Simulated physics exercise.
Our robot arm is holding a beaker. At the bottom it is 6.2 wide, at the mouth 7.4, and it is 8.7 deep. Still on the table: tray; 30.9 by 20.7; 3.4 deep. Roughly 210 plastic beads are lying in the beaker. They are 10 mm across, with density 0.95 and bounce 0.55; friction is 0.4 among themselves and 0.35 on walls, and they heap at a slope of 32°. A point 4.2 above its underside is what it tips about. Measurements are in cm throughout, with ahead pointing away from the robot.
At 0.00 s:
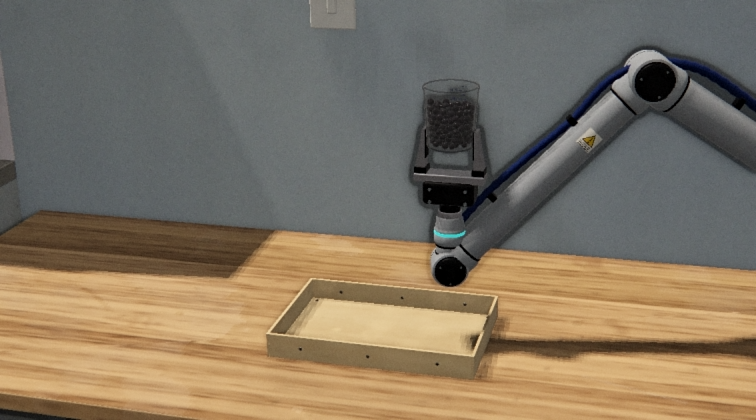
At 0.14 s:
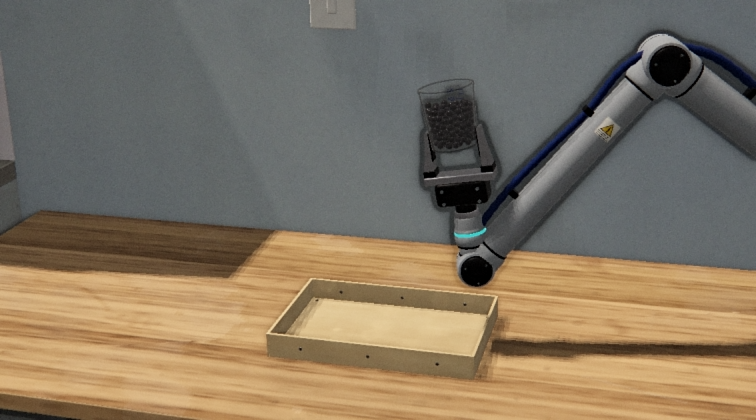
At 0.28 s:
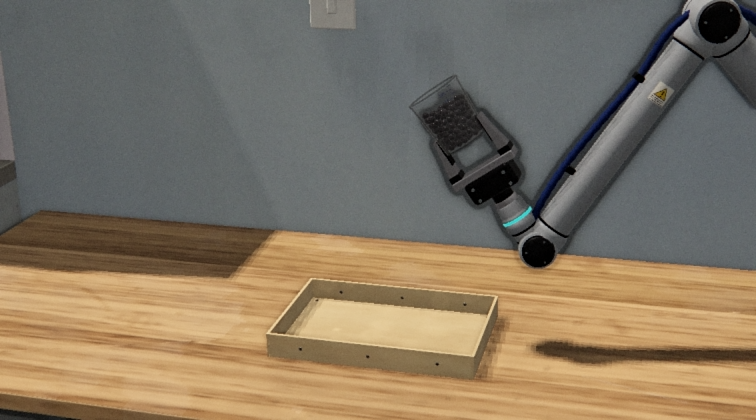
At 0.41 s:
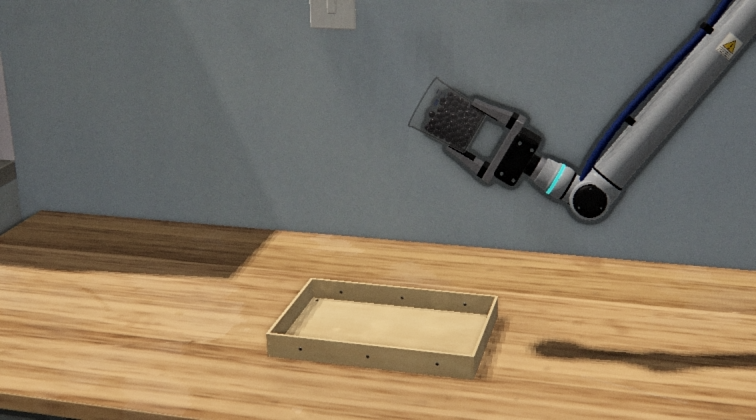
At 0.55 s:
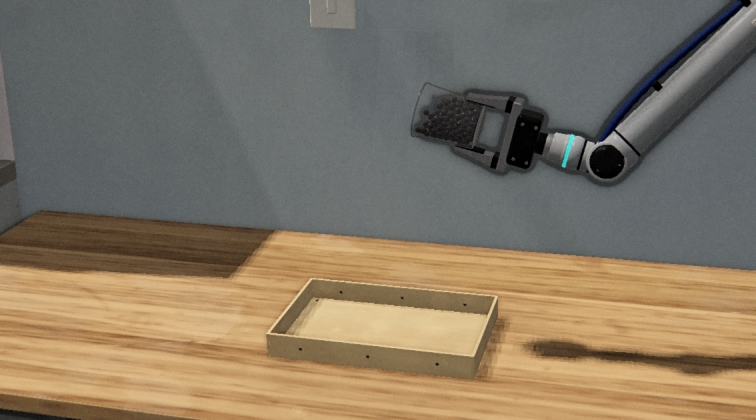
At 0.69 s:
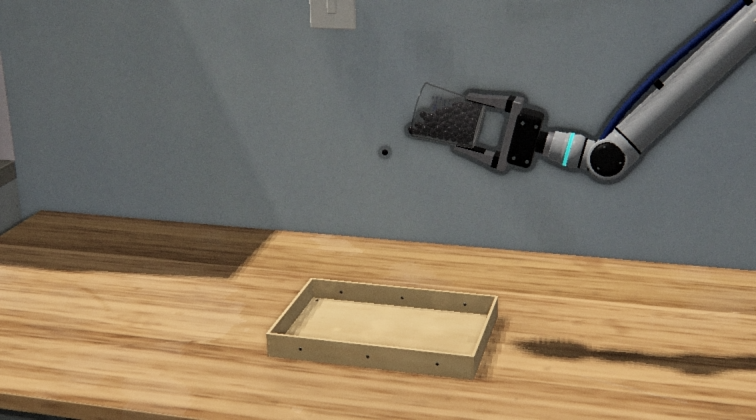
The clip opens on a gray robot arm holding a clear beaker of dark beads upright above a wooden table with a shallow, open tray. The arm shifts and rotates its gripper, tilting the beaker leftward until it lies nearly sideways, and then a single bead flies out past the rim.
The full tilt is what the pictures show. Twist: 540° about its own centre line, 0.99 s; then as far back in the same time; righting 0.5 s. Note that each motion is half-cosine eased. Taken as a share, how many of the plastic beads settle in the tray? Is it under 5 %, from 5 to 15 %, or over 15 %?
Over 15 %.
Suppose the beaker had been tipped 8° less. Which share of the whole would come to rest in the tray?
Then roughly 20 per cent.
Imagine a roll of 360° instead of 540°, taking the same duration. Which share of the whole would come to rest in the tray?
Estimate: Approx. 40 per cent.
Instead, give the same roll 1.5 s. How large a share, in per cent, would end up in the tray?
It would then come to about 60 per cent.
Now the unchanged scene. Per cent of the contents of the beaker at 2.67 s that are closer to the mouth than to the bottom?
Mouth-half share: Approx. 35 in a hundred.
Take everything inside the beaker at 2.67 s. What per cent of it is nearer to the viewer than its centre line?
About 30 %.
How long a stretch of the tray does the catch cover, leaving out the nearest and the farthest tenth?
22 cm or thereabouts.
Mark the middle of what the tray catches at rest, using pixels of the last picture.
I'd mark it about (357, 329) in the last picture.
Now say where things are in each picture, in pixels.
Beaker middle at (451, 117), upright; upper third of the load around (451, 111), from x 430 to 470, top at y 100; 212 in the beaker, in the first frame.
Beaker middle at (451, 117), tipped 10°; upper third of the load around (452, 111), from x 430 to 475, top at y 100, in the second frame.
Beaker middle at (450, 117), tipped 35°; upper third of the load around (456, 111), from x 425 to 480, top at y 95, in the third frame.
Beaker middle at (450, 118), tipped 62°; upper third of the load around (456, 109), from x 430 to 480, top at y 95, in the fourth frame.
Beaker middle at (450, 118), tipped 77°; upper third of the load around (458, 110), from x 420 to 480, top at y 100, in the fifth frame.
Beaker middle at (450, 118), tipped 78°; upper third of the load around (460, 113), from x 385 to 480, top at y 105; 211 in the beaker, 1 in flight or on a rim, in the sixth frame.
After 1.68 s, tipped 78°, highest piece 38 above the table; 138 in the beaker, 56 in the tray, 2 on the table or floor, 16 in flight or on a rim.
After 2.67 s, tipped 78°, highest piece 37 above the table; 99 in the beaker, 95 in the tray, 5 on the table or floor, 13 in flight or on a rim.
After 3.37 s, upright, highest piece 38 above the table; 108 in the tray, 98 in the beaker, 6 on the table or floor.
After 4.07 s, upright, highest piece 38 above the table; 108 in the tray, 98 in the beaker, 6 on the table or floor.
At rest, 108 in the tray, 98 in the beaker, 6 on the table or floor. That is 51 % in the tray.
